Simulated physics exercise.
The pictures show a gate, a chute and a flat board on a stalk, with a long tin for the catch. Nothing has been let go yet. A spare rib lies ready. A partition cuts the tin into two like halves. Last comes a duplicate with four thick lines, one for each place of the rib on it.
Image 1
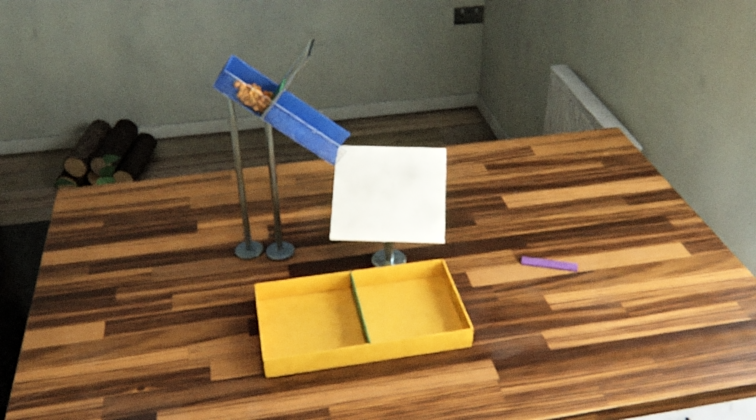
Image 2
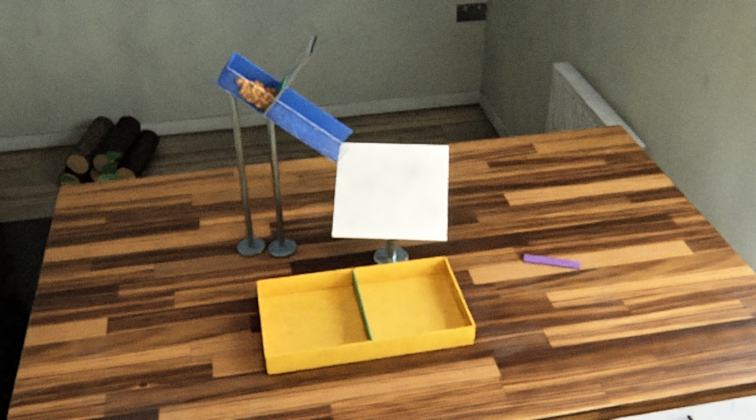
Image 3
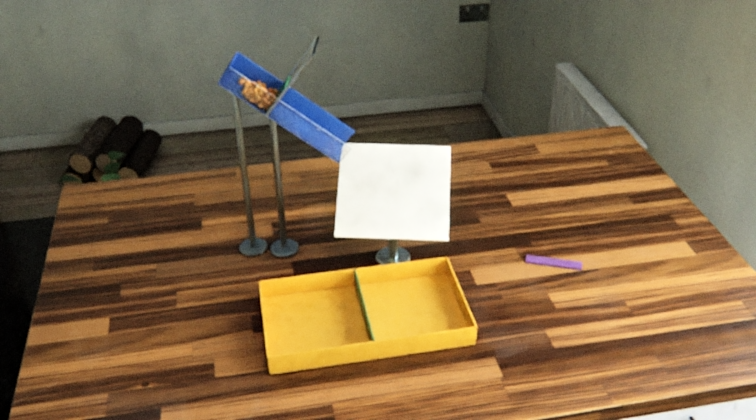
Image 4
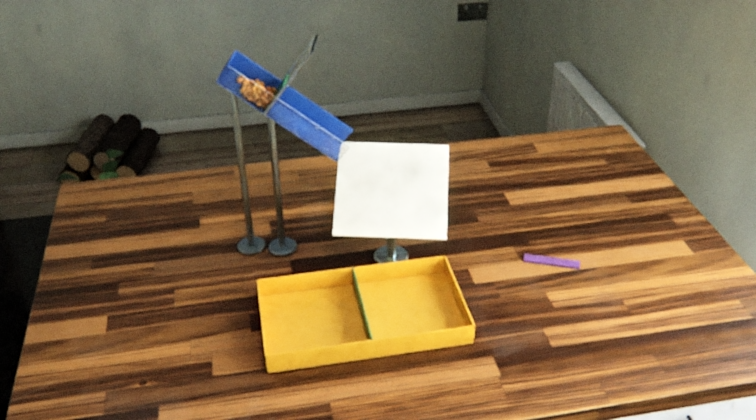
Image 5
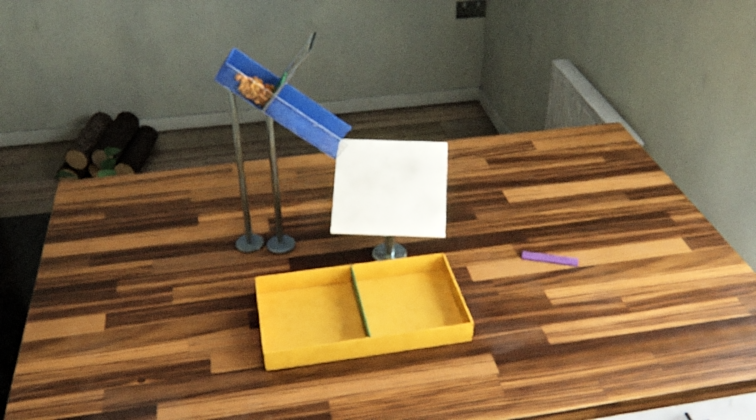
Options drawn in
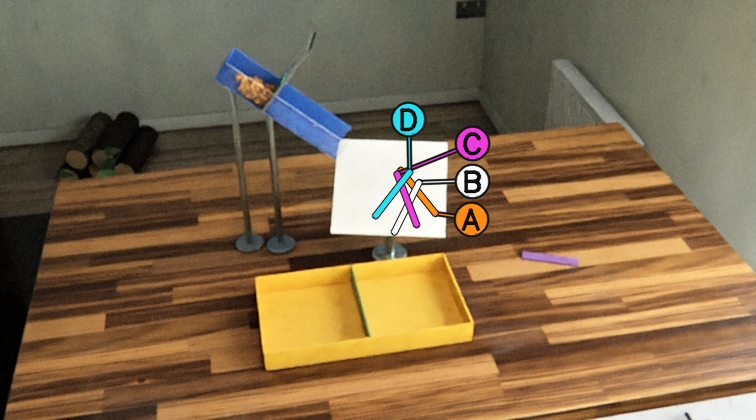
At the start, roasted chickpeas sit behind a closed gate in a sloping blue chute, with a tilted white board and a divided yellow tin nearby on a striped wooden table. The view shifts very slightly right, then back left, while the chickpeas, gate, board and purple strip stay put.
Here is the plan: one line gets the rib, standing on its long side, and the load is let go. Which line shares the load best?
Go for D.
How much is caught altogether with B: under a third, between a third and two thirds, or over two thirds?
Line B gives over two thirds.
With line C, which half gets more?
More lands on the right.
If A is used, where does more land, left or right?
The right half.
On the marked copy, line A from (400, 170) to (435, 213); line B from (419, 182) to (394, 232); line C from (397, 173) to (416, 224); line D from (409, 171) to (375, 215).
With A, of what is caught, only a few in the left half, all but a few in the right.
With B, of what is caught, a small share in the left half, all but a few in the right.
With C, of what is caught, only a few in the left half, all but a few in the right.
With D, of what is caught, close to two thirds in the left half, close to a third in the right.
